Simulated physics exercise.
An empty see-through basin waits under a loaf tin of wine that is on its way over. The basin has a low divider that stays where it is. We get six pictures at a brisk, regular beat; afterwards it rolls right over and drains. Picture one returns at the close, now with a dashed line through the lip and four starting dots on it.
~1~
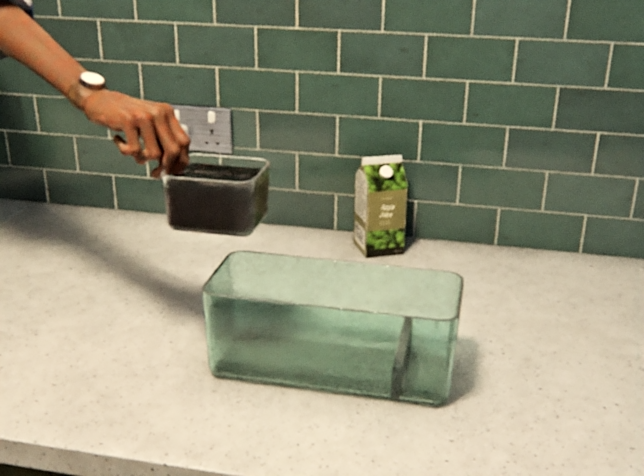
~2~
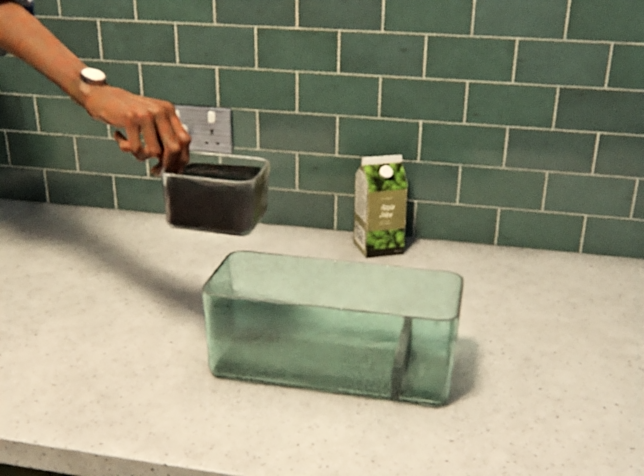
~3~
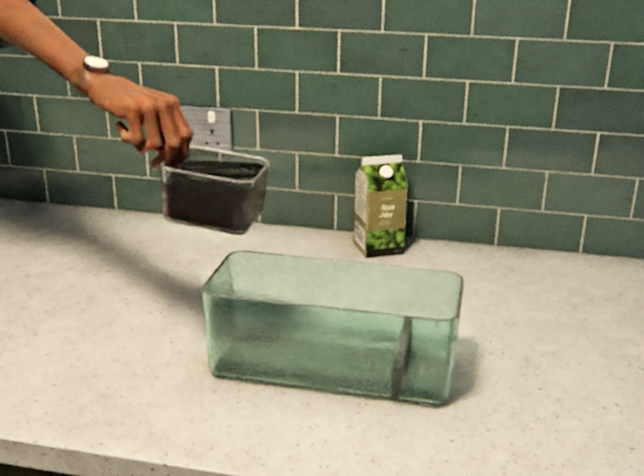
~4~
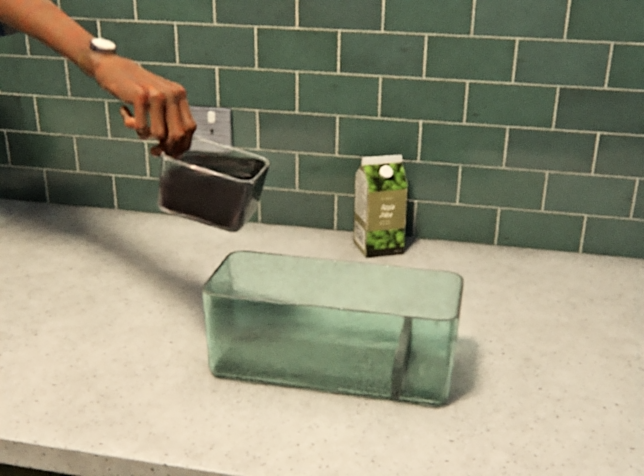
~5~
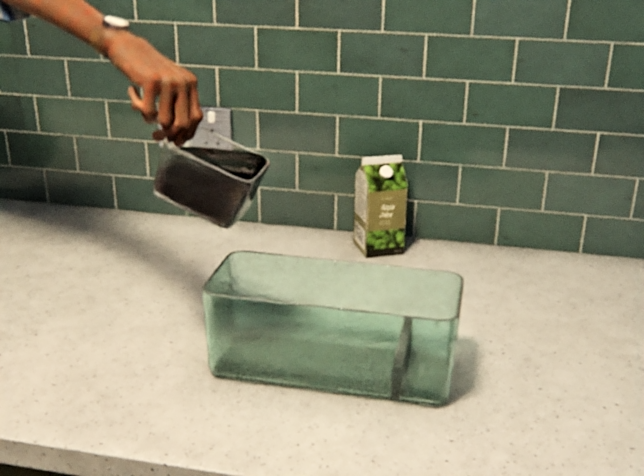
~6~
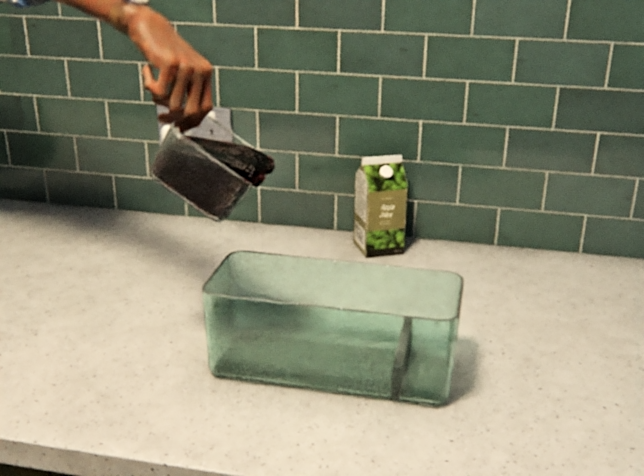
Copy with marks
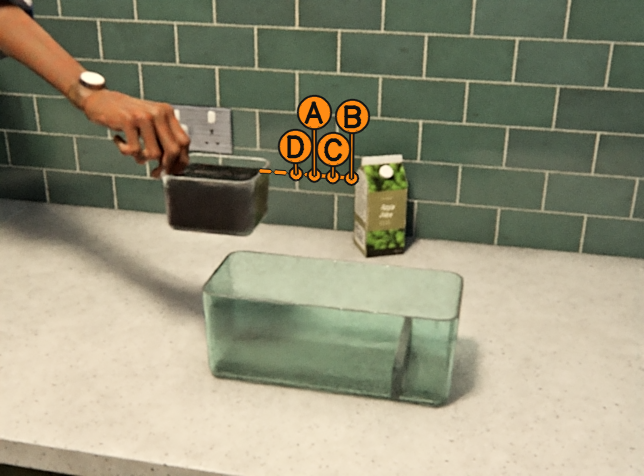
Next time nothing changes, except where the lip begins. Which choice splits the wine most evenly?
Take A.
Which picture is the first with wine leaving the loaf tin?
In picture 5.
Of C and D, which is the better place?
C it is.
In orange, A at (314, 175); B at (351, 178); C at (332, 176); D at (296, 173).
Choosing A, about 48 % ends left of the wall and 47 % right of it; 5 % is lost outside.
Choosing B, about 33 % ends left of the wall and 59 % right of it; 8 % is lost outside.
Choosing C, about 39 % ends left of the wall and 58 % right of it; 3 % is lost outside.
Choosing D, about 76 % ends left of the wall and 22 % right of it.
